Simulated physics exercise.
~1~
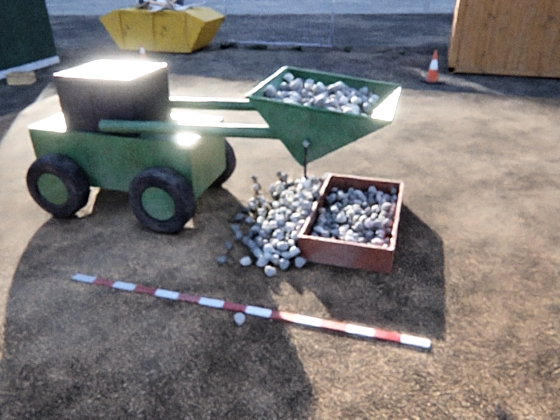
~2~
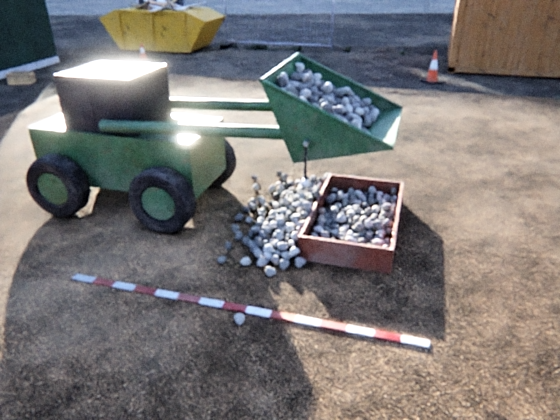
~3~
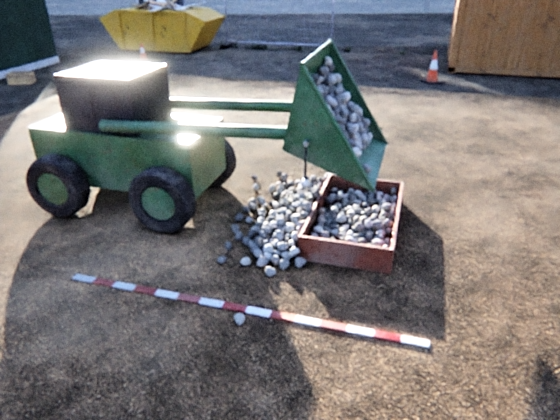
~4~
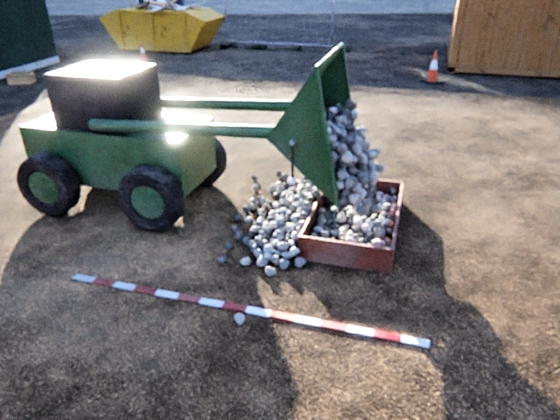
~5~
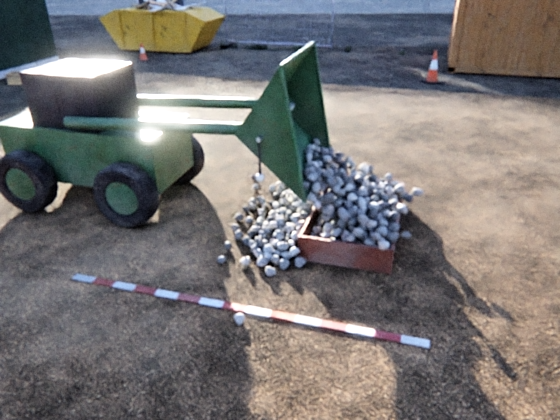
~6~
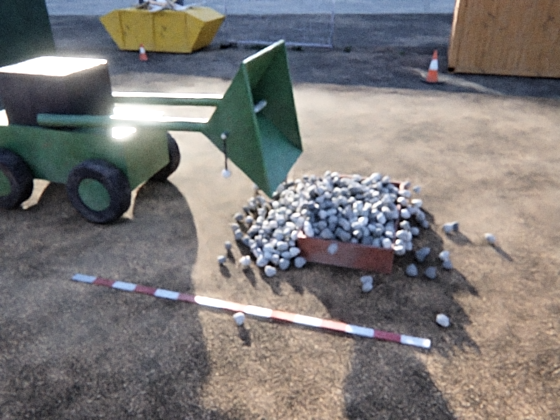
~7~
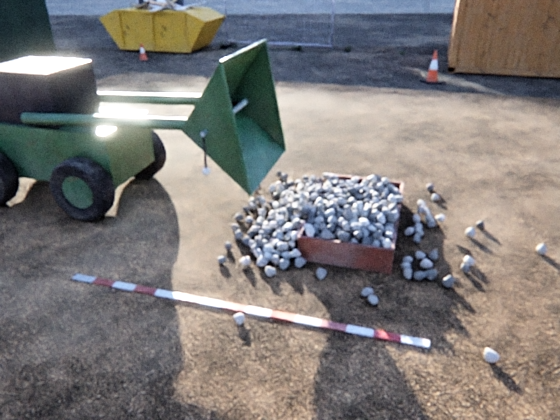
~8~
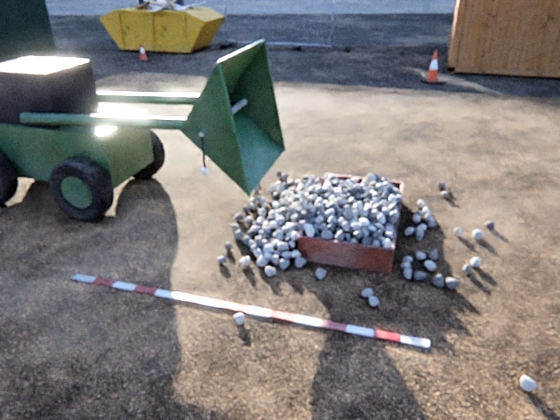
A green loader tipped its raised bucket forward and poured grey stones onto a small reddish-brown bin and the pile beside it, backing away to the left, then stopped with its bucket empty while the bin sat heaped and stray stones lay scattered around.
